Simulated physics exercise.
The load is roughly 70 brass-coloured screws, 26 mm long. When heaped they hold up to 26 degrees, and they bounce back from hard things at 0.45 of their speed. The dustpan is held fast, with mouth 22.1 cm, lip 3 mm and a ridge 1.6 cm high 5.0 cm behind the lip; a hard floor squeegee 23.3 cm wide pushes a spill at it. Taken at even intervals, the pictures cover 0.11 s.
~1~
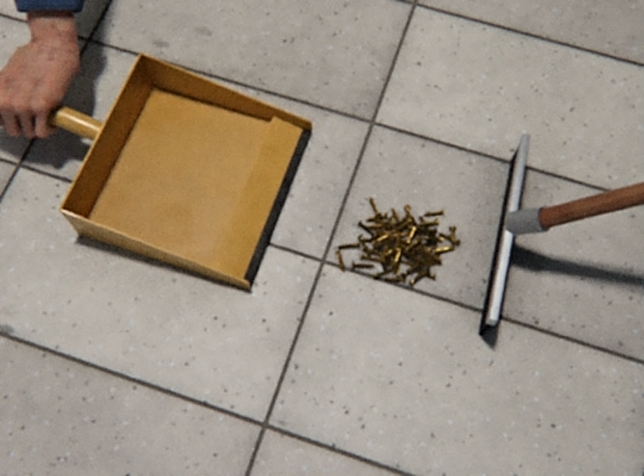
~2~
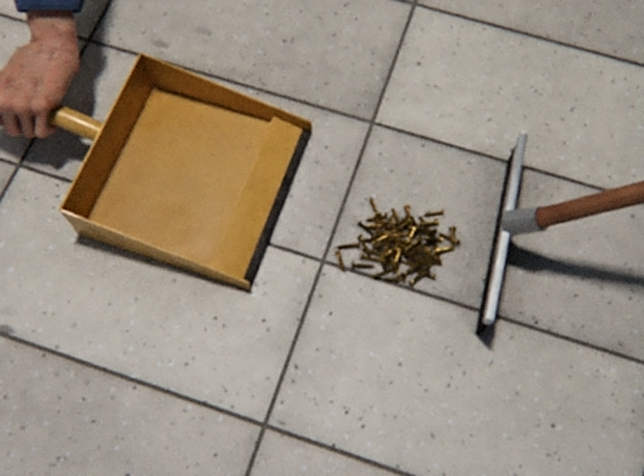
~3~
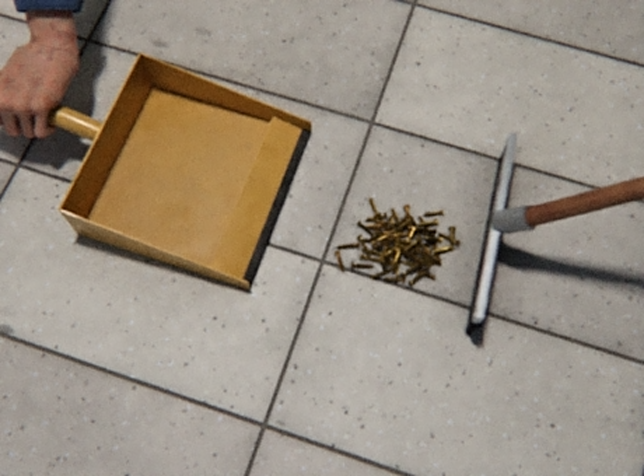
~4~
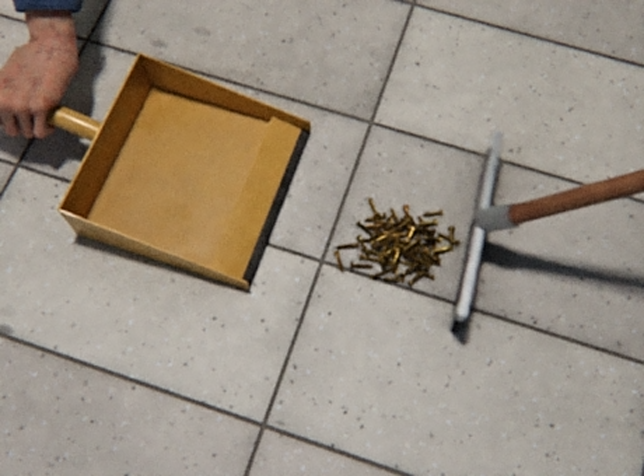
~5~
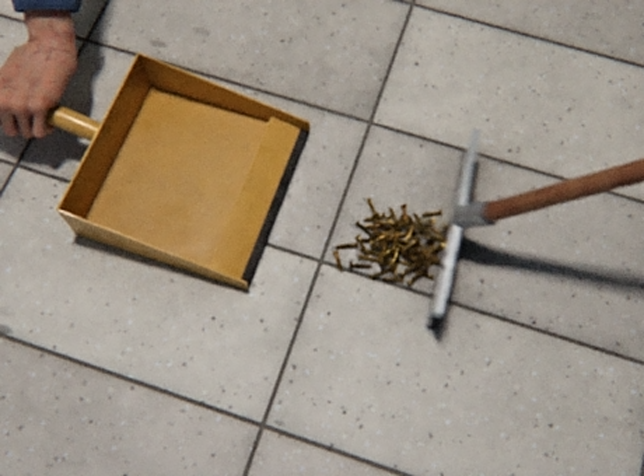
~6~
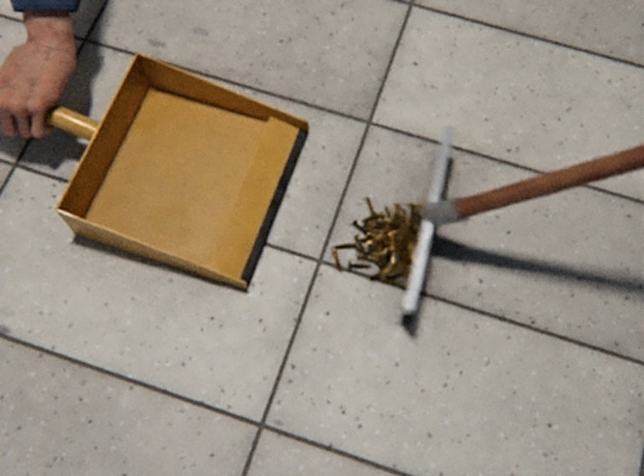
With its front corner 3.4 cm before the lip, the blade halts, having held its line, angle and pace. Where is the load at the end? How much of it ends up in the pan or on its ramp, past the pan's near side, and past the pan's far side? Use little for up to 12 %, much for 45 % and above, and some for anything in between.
Pan: Much; near side: Little; far side: Little.
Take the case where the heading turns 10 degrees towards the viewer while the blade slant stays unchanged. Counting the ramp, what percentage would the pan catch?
Estimate: 45 % in pan or on ramp.
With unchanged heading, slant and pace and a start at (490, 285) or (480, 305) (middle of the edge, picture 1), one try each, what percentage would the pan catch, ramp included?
65 and 50 per cent, roughly.
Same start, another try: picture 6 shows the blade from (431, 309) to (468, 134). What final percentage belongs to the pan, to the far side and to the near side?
Pan 35, far 5, near 5.
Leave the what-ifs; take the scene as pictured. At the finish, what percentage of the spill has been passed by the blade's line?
Near 0 percent, give or take.
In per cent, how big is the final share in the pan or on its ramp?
Some 60 per cent.
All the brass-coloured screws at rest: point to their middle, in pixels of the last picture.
Approximately (254, 216) in the last picture.
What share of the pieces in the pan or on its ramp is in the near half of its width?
About 60 percent of it.
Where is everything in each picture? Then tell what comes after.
Blade from (492, 320) to (524, 142), moved 0.0 cm, 0 of the pieces shifted so far; middle of the pieces at (401, 240); pan at (184, 177), in the first picture.
Blade from (488, 319) to (521, 142), moved 0.4 cm, 0 of the pieces shifted so far; middle of the pieces at (401, 240), in the second picture.
Blade from (478, 318) to (511, 141), moved 1.4 cm, 0 of the pieces shifted so far; middle of the pieces at (400, 240), in the third picture.
Blade from (462, 316) to (497, 139), moved 3.1 cm, 0 of the pieces shifted so far; middle of the pieces at (400, 240), in the fourth picture.
Blade from (438, 313) to (475, 137), moved 5.5 cm, 6 of the pieces shifted so far; middle of the pieces at (399, 240), in the fifth picture.
Blade from (409, 309) to (448, 133), moved 8.6 cm, 43 of the pieces shifted so far; middle of the pieces at (392, 243); pan at (181, 177), in the sixth picture.
Then, 0.07 s after the last picture, middle of the blade 9 cm from the lip; 0 % over the lip, far side 0 %, near side 0 %.
Then, 0.12 s after the last picture, middle of the blade 5 cm from the lip; 5 % over the lip, far side 0 %, near side 0 %.
Then, 0.31 s after the last picture, middle of the blade 4 cm from the lip; 65 % over the lip, far side 0 %, near side 5 %.
In the end, pan 60 %, near side 5 %, far side 0 %, in front of the lip or behind the blade 35 %.
